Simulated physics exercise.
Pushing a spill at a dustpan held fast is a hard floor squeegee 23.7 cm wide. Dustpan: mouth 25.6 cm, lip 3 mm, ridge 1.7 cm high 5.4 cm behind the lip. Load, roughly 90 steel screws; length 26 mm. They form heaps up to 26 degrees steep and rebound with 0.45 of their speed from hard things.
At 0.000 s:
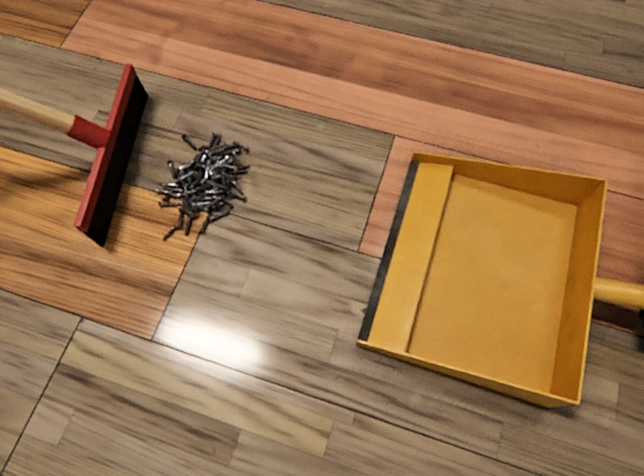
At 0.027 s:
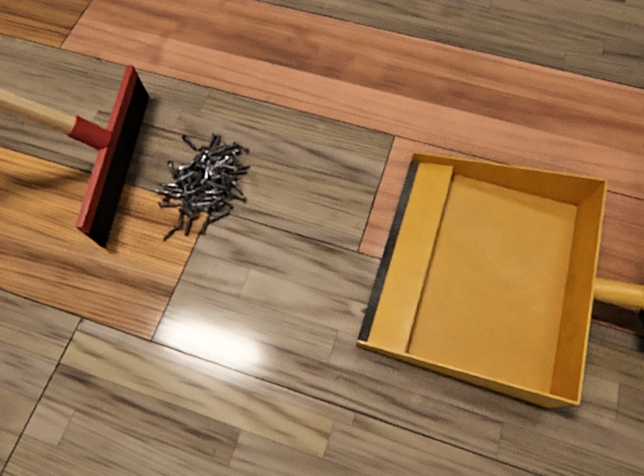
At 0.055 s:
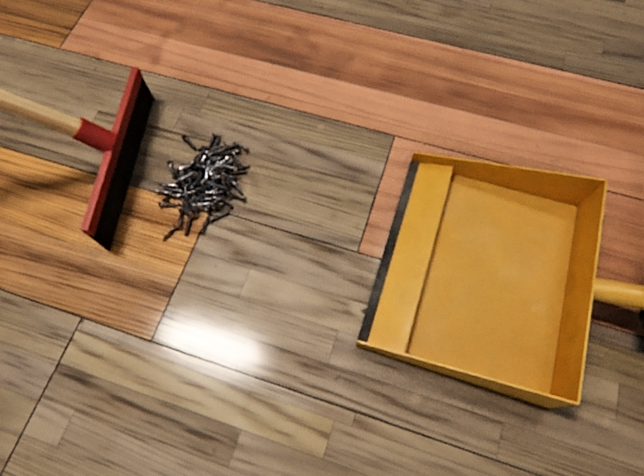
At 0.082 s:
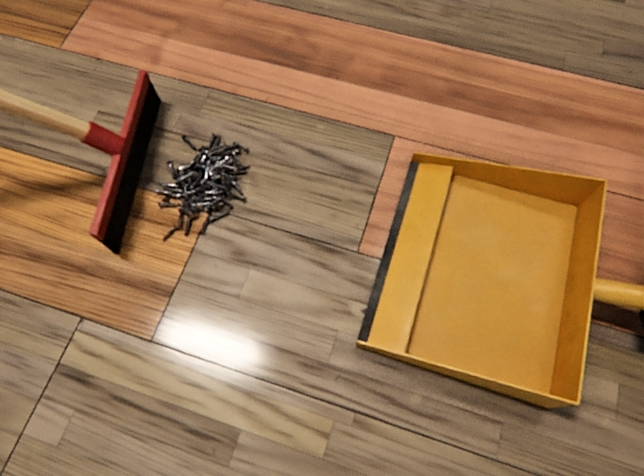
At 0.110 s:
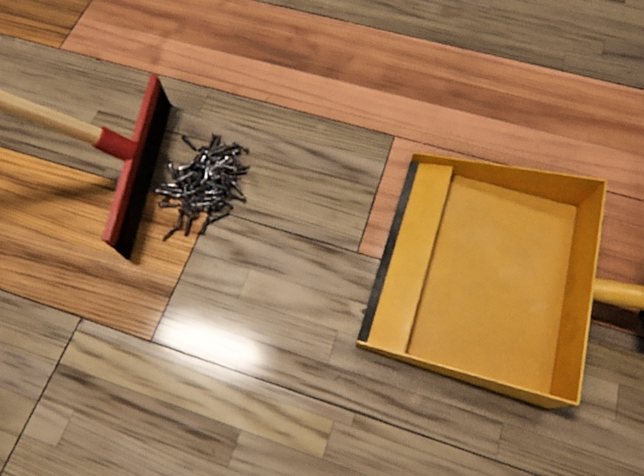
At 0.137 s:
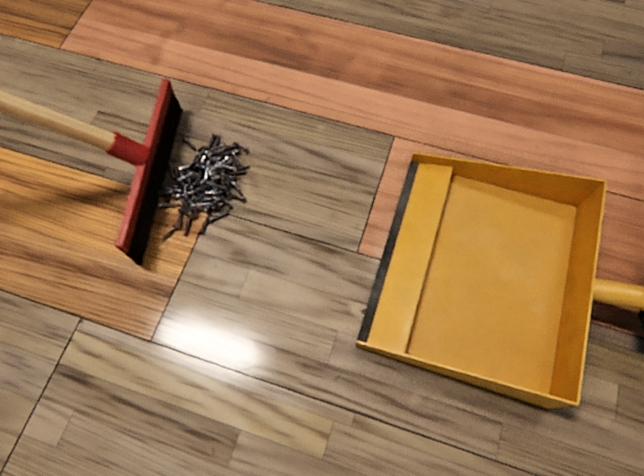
A red squeegee with a dark blade and a pale wooden handle stands at the left of a patchwork wood-plank floor, seen from above at a slant. Beside it sits a small heap of dark steel screws, with a yellow dustpan lying open at the right. The squeegee slides a short way rightward up to the heap, while the screws, dustpan and camera stay still.
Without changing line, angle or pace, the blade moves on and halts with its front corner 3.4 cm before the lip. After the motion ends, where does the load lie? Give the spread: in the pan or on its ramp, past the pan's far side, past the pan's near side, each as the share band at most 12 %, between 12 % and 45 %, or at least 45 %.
Spread: In the pan or on its ramp at most 12 %, past the pan's far side at most 12 %, past the pan's near side at most 12 %.
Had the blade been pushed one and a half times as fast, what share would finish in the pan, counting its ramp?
Share: Close to 15 %.
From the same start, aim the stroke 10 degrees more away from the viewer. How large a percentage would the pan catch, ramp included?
Under that change, roughly 10 in a hundred.
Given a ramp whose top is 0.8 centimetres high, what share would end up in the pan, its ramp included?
About 5 %.
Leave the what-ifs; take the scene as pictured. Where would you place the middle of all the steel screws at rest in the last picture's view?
About (369, 224).
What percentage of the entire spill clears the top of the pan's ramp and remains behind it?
Estimate: Close to 0 per cent of the total.
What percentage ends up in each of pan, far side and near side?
The pan holds 5 per cent at the end, the far side 0 per cent and the near side 0 per cent.
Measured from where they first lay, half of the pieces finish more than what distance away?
I'd say close to 22 cm.
After 0.33 s, middle of the blade 18 cm from the lip; 0 % over the lip, far side 0 %, near side 0 %.
Then, at 0.46 s, middle of the blade 9 cm from the lip; 0 % over the lip, far side 0 %, near side 0 %.
Then, at 0.71 s, middle of the blade 6 cm from the lip; 5 % over the lip, far side 5 %, near side 0 %.
By 1.8 s all is still; pan 5 %, far side 0 %, near side 0 %, in front of the lip or behind the blade 95 %.
